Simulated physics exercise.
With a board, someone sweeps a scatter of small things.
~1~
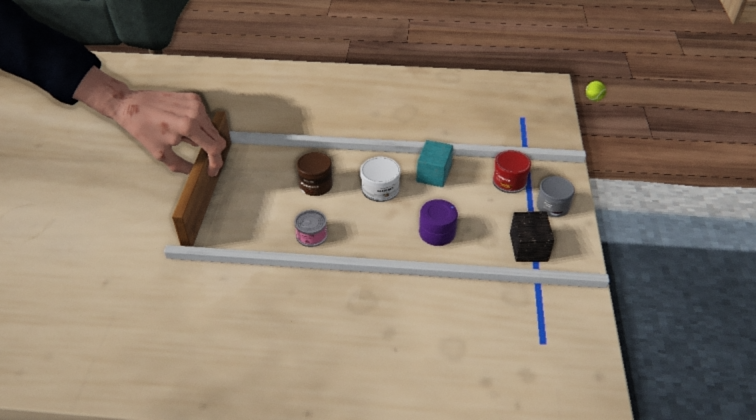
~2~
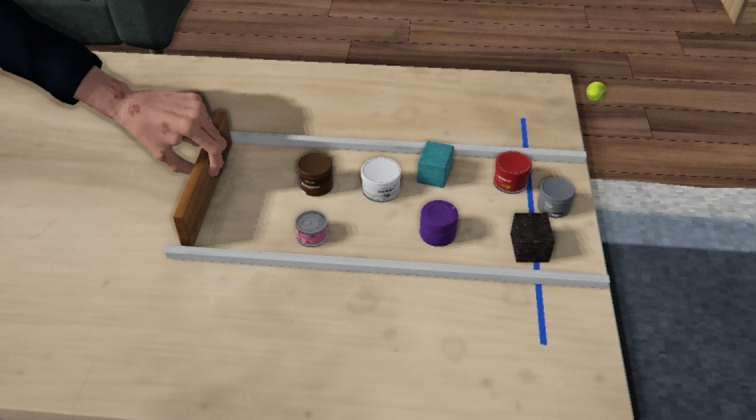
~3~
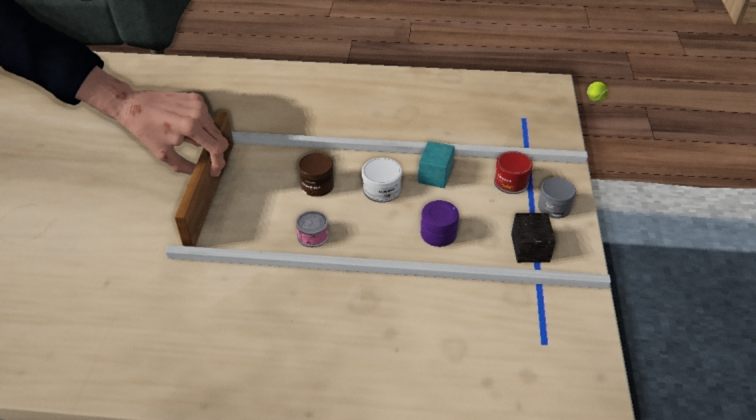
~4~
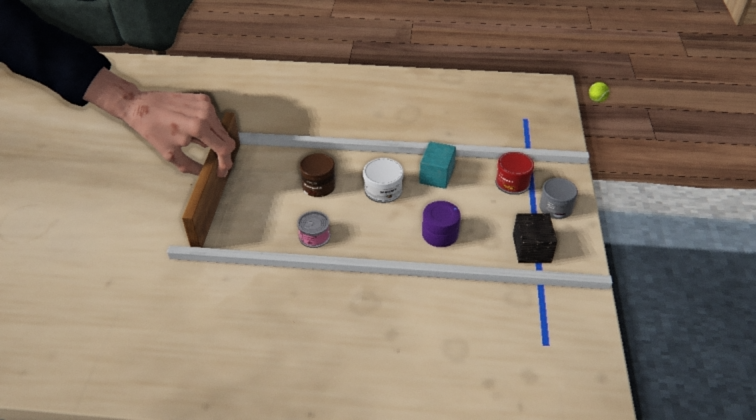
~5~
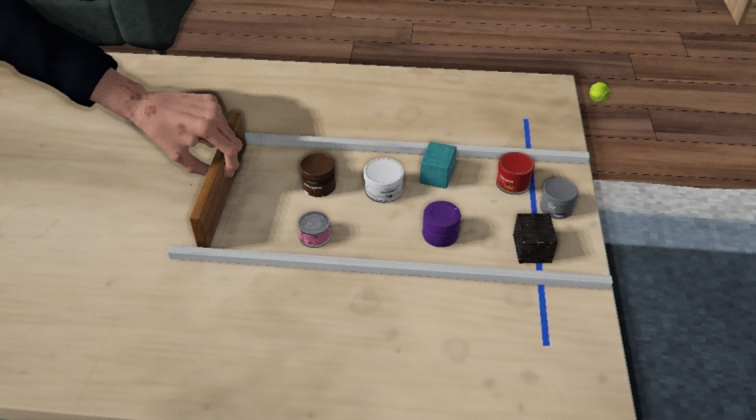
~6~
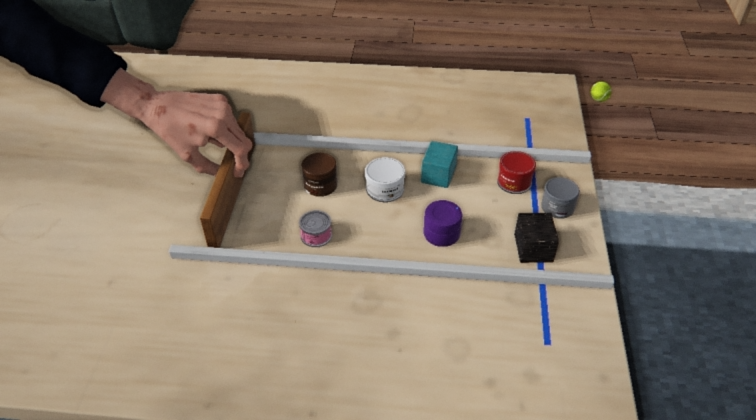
The video shows a hand holding a wooden board upright on a table, behind small tubs, tins and blocks scattered between two rails. The board stays still at first, then slides slightly right without touching the items.
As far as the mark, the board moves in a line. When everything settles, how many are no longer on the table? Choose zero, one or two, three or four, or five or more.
When everything settles, one or two are no longer on the table.
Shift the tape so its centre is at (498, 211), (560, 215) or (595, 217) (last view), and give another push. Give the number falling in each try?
In that order 0, 4 and 8.
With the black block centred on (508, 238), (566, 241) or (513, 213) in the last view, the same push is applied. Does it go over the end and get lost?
Taking the spots in order, it holds firm, holds firm, and holds firm.
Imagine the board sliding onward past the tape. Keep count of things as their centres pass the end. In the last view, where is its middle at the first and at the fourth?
The middle sits near (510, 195) at the first moment and near (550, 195) at the second.
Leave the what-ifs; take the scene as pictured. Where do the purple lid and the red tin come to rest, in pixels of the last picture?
They finish at roughly (558, 223) and (581, 176) respectively.
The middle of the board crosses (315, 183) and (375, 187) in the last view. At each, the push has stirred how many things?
2 and 4.
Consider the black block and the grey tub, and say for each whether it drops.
First, the black block keeps its place; then the grey tub does not stay.
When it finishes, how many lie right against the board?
That makes 4.
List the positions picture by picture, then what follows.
Grey tub (555, 197); black block (531, 237); red tin (511, 172); board (205, 177); tape (531, 213), in the first frame.
Black block (532, 238); board (205, 177), in the second frame.
Red tin (513, 173); white tin (382, 180), in the third frame.
Grey tub (558, 199); pink pot (314, 230), in the fourth frame.
Black block (535, 238); brown tub (319, 175), in the fifth frame.
Grey tub (560, 198); black block (536, 238); red tin (516, 172); board (231, 178); tape (536, 213), in the sixth frame.
Soon after, none off yet; grey tub at rest near (560, 198); black block at rest near (536, 238); red tin at rest near (516, 172).
Then, none off yet; grey tub at rest near (560, 198); black block at rest near (536, 238); red tin at rest near (517, 173).
At rest, the number that fall off is one or two; fallen, grey tub.
